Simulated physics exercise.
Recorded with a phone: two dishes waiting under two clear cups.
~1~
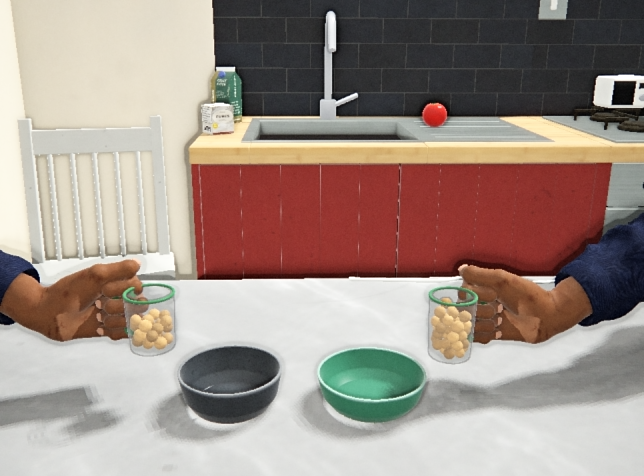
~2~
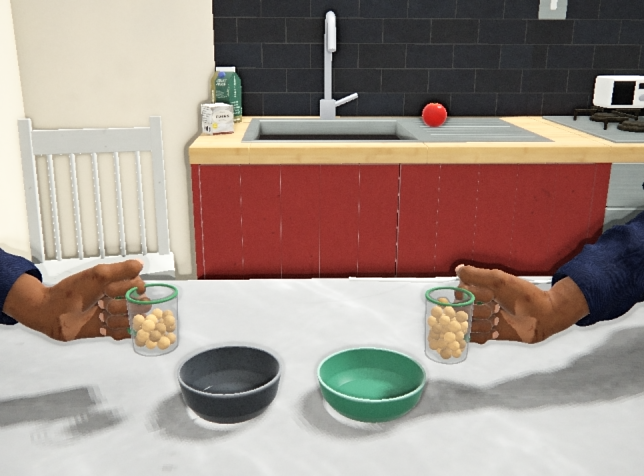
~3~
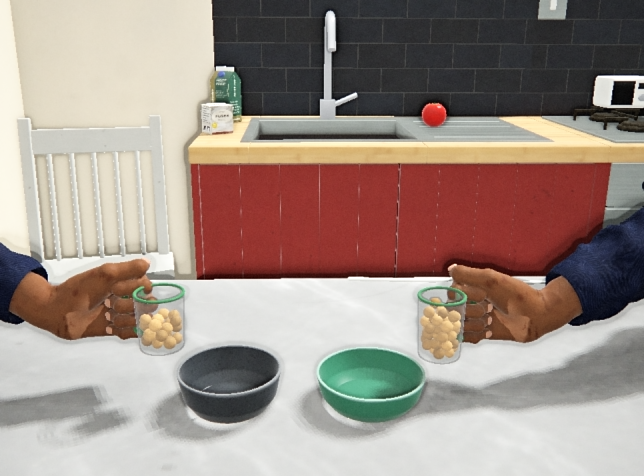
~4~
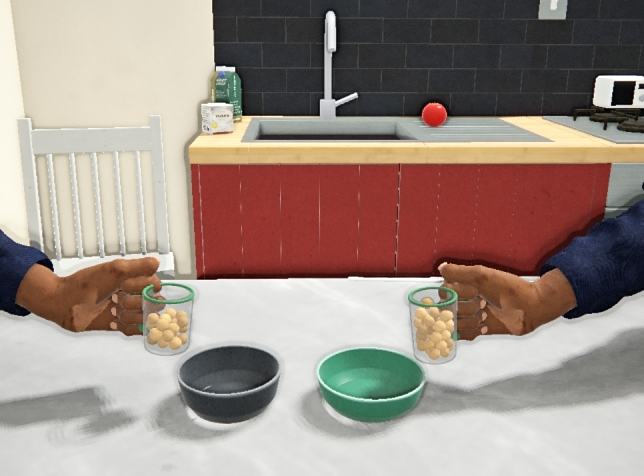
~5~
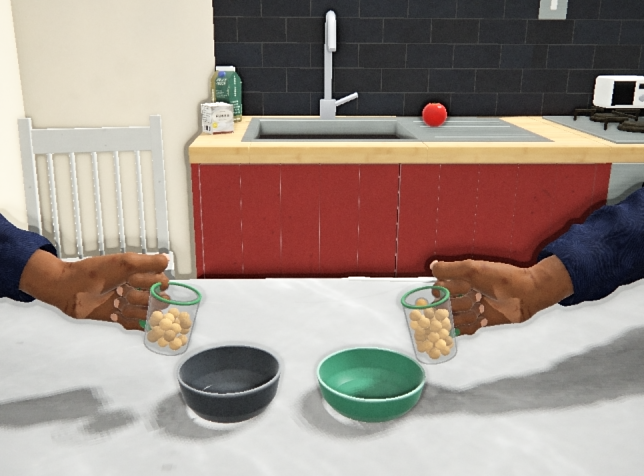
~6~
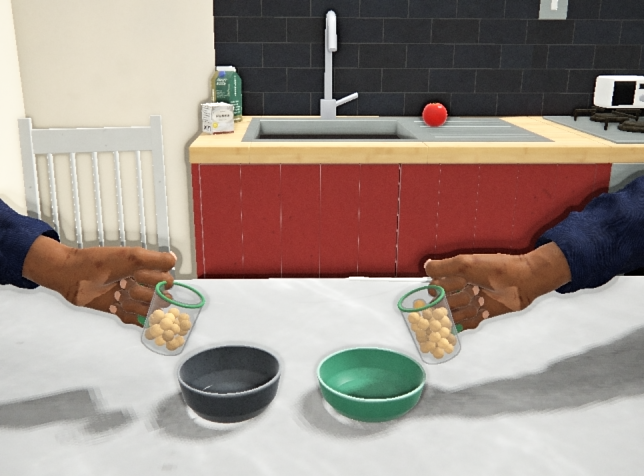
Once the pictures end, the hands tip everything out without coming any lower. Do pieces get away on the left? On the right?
Left dish: All stay in. Right dish: All stay in.
Then, 0.49 s on from there, left, the whole lot still in the cup; right, the whole lot still in the cup.
Then, 1.02 s on from there, left, the whole lot still in the cup; right, all but a few still in the cup, a little in the air.
Then, 1.64 s on from there, left, the whole lot in the dish; right, the whole lot in the dish.
In the end, left, the whole lot in the dish, none at all outside the dish; right, the whole lot in the dish, none at all outside the dish.
